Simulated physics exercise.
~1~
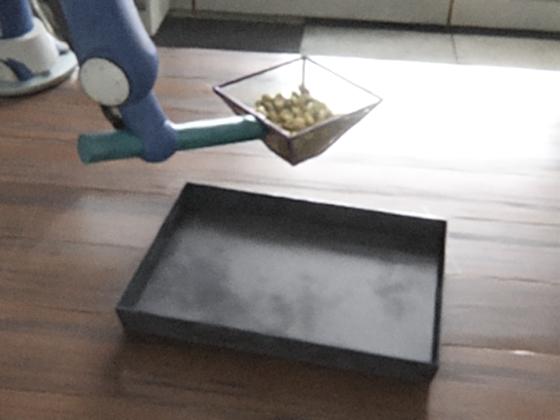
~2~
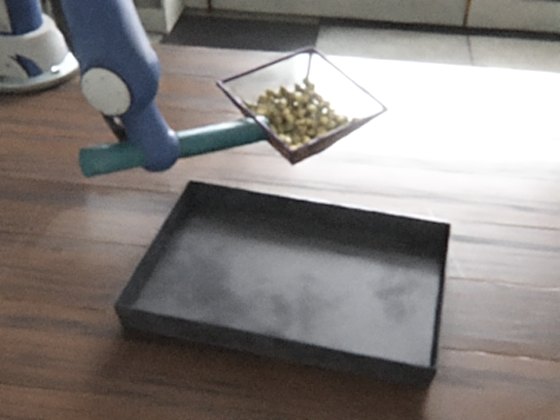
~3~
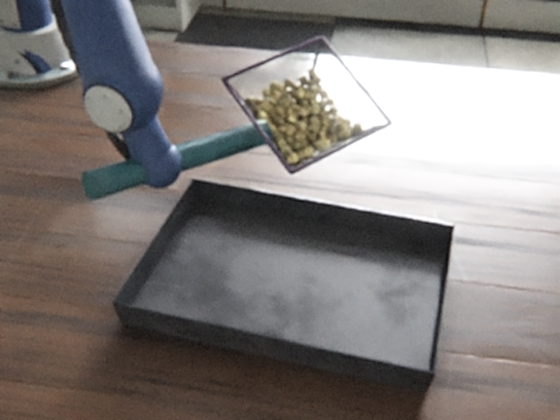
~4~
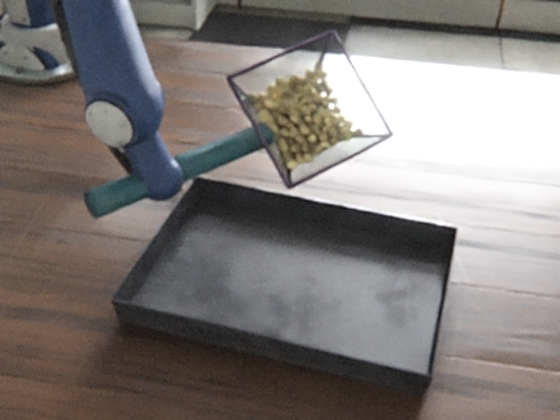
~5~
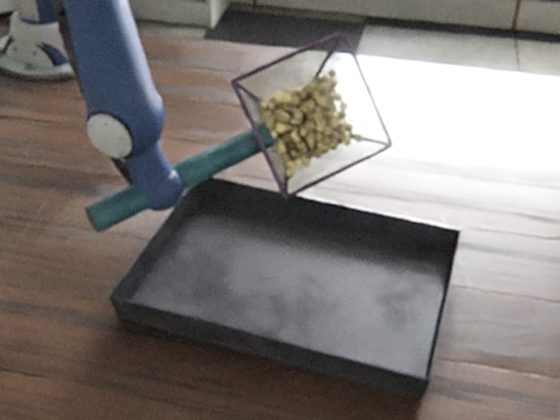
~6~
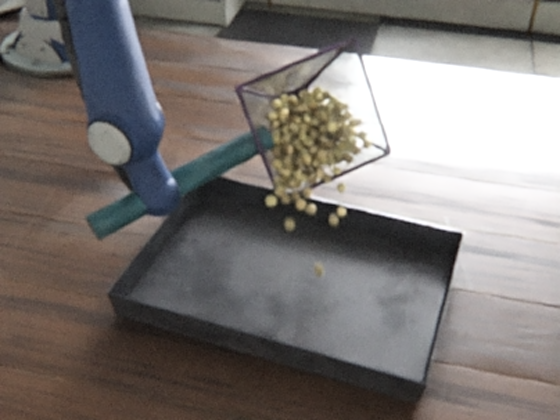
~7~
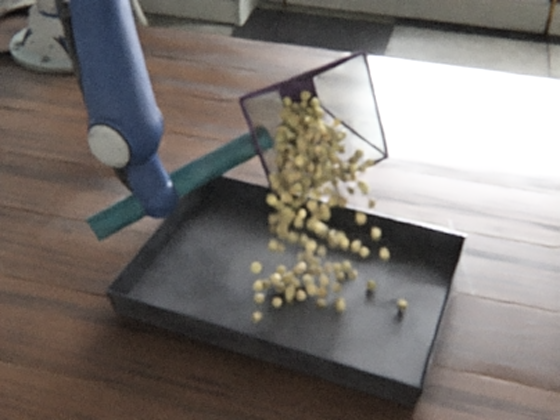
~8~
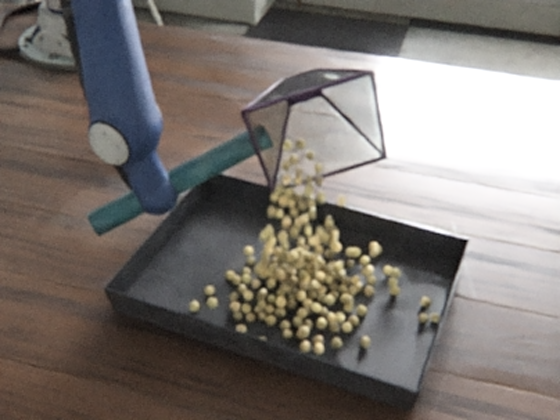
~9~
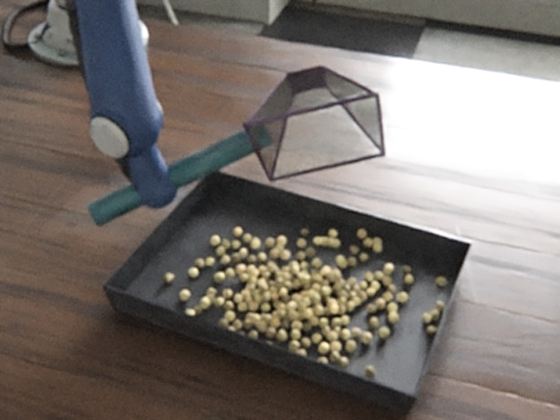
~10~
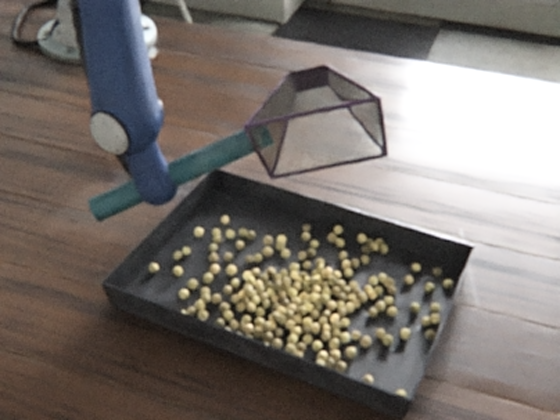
The video shows a blue robotic arm gripping a green handle and steadily tipping a clear, flared scoop of pale yellow beans over a dark rectangular tray on a wooden surface. The beans pour out and scatter across the tray, leaving the scoop empty and tilted above it.
